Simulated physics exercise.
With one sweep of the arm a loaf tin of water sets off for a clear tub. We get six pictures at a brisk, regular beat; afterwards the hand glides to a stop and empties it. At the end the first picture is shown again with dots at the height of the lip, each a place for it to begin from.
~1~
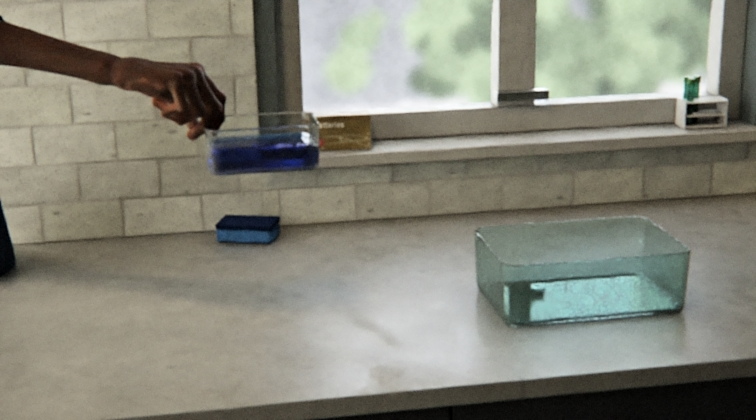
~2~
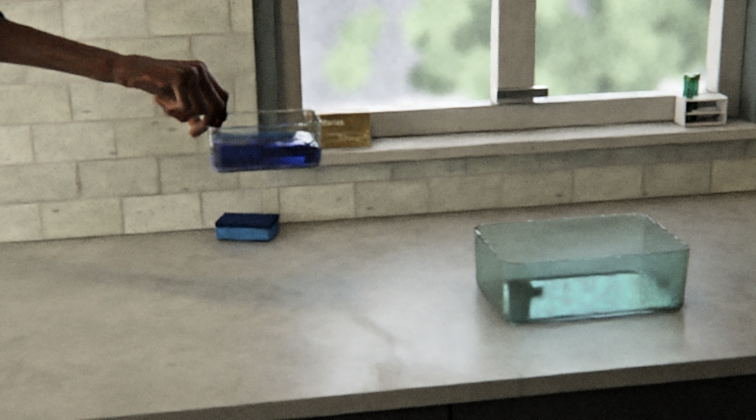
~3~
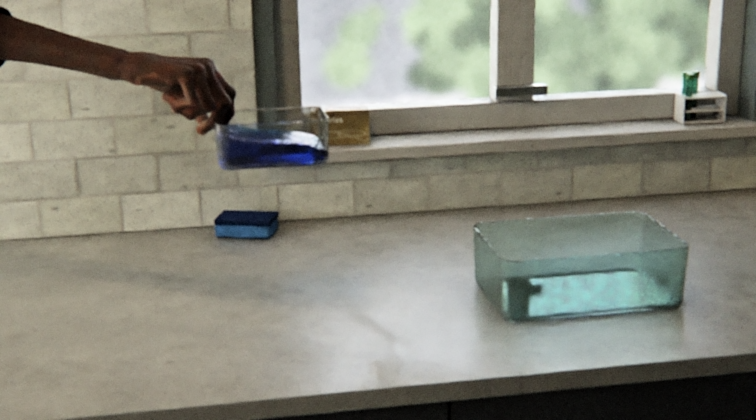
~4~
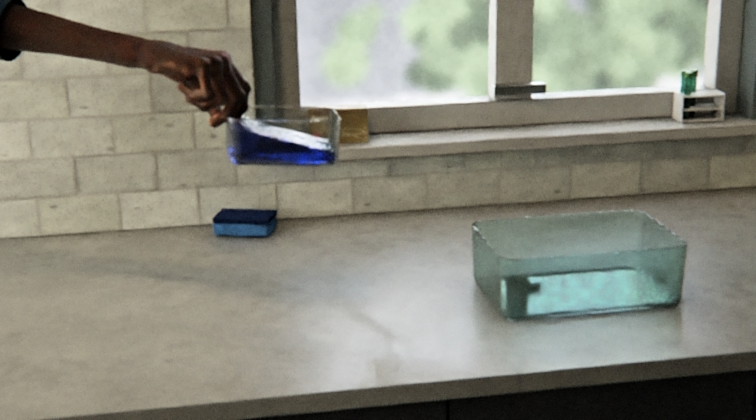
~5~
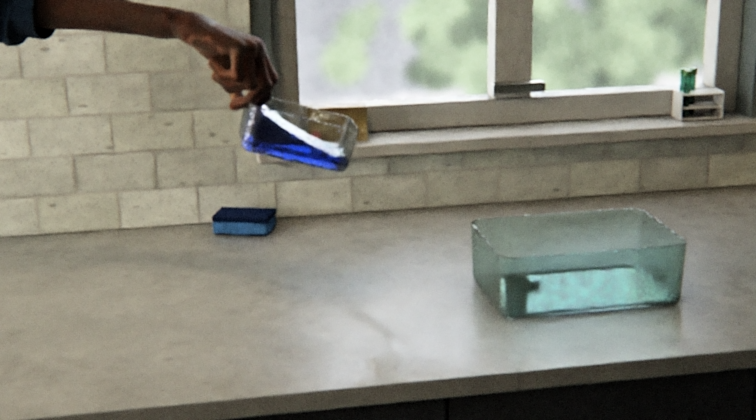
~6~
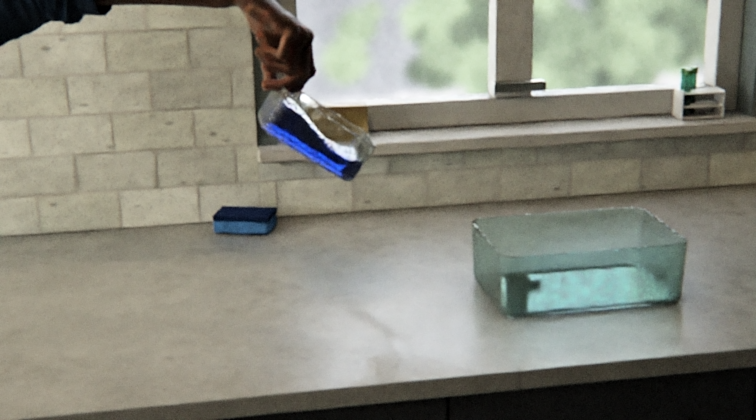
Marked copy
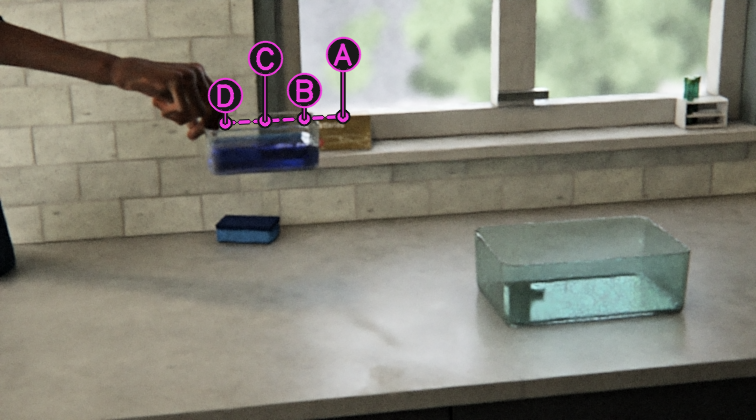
A pale stone kitchen counter runs beneath a cream brick-tile wall and a white-framed window, seen from the front and slightly above. A hand at upper left holds a clear container of deep blue liquid above a blue sponge, with a pale green see-through tub at right. The hand carries the container a short way right, then tilts it steadily rightward, the liquid sloshing inside, while the view stays nearly still.
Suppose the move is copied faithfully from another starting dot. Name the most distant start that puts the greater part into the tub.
The limit is A.
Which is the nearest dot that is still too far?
That would be B.
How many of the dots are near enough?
One of them.
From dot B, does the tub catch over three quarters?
No.
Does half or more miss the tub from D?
Yes, it does.
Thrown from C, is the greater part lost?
Yes, that goes wrong.
On the marked copy, A at (343, 116); B at (304, 118); C at (265, 120); D at (225, 123).
Choosing A, about 69 % lands in the tub, 25 % falls short and 7 % goes beside or beyond.
Choosing B, about 26 % lands in the tub, 69 % falls short and 5 % goes beside or beyond.
Choosing C, about 0 % lands in the tub, 96 % falls short and 4 % goes beside or beyond.
Choosing D, about 0 % lands in the tub, 100 % falls short.
